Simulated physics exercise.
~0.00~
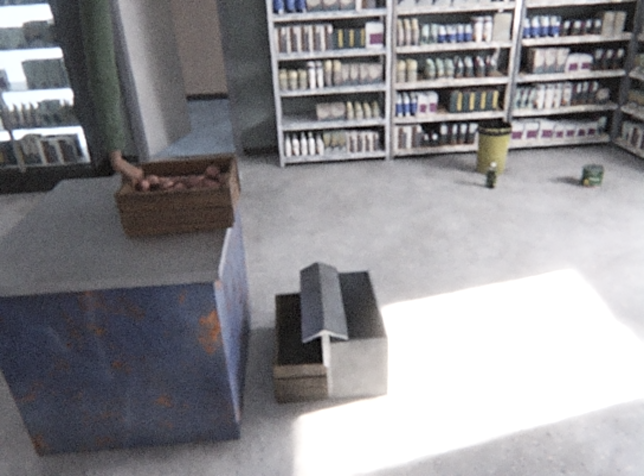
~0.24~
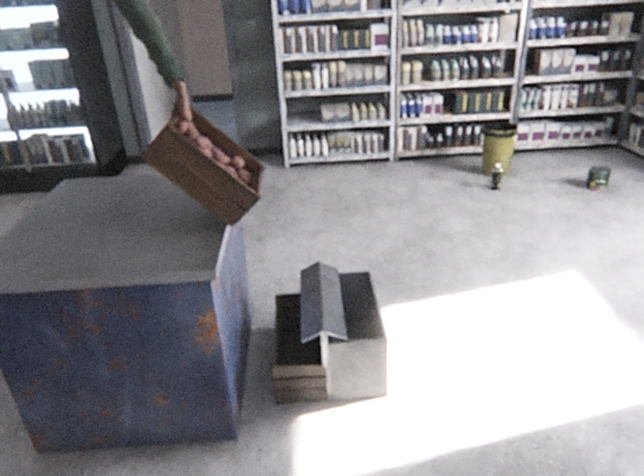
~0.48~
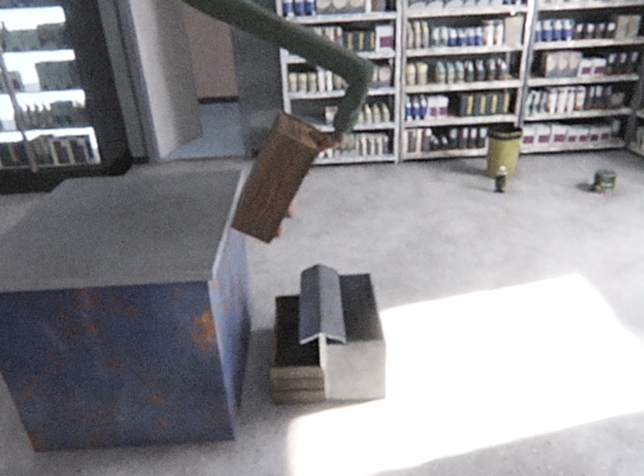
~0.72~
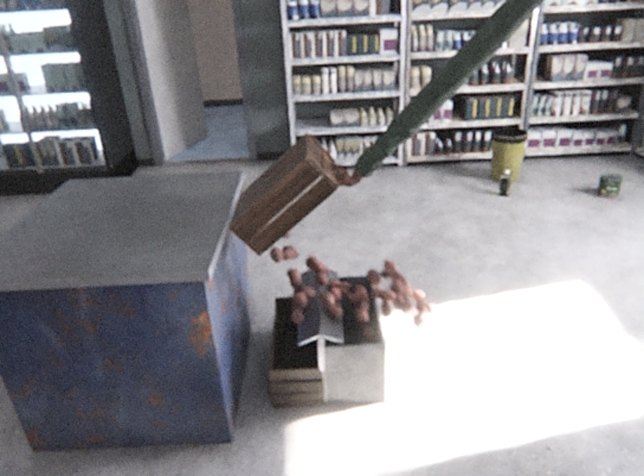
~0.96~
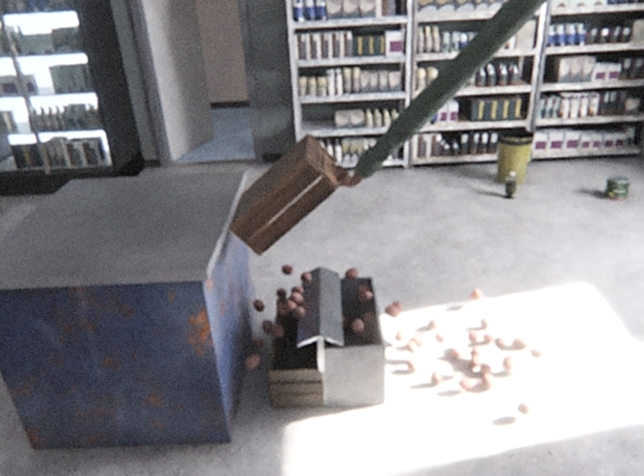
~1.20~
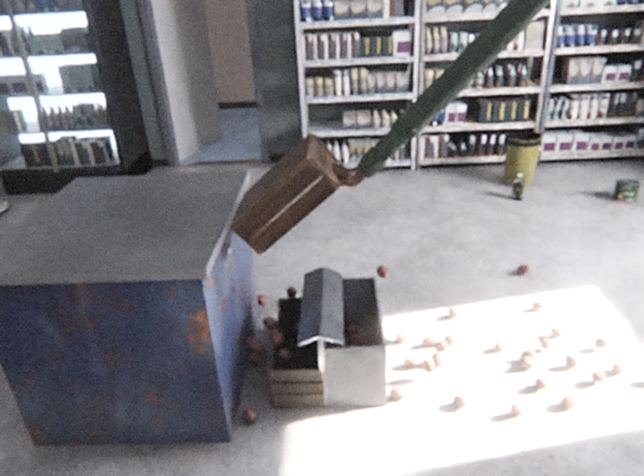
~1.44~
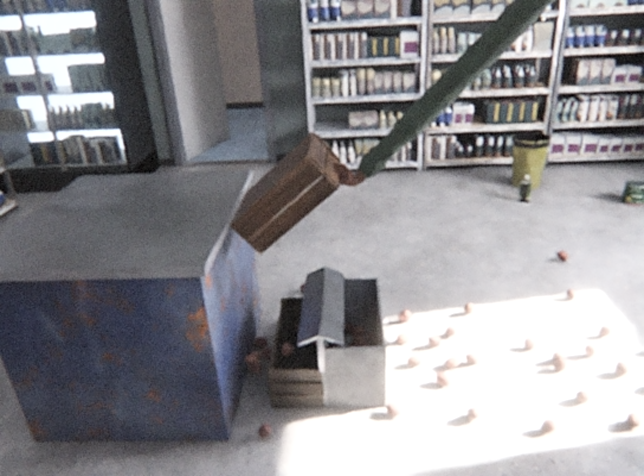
A green arm grips a wooden box of red potatoes on a worn blue bench at the left, seen from slightly above in a room with stocked shelves behind. On the pale floor beside the bench stand a dark tote and a grey trough, with a steel ridge over the wall between them. The arm lifts the box and tips it steadily over the bench's edge until it hangs steeply upside down. The potatoes pour out in a clump, strike the ridge and containers, and scatter. Many roll right across the sunlit floor, while a few drop beside the bench. At the end, most lie spread beyond the trough, some rest inside the containers, and the box stays tipped.
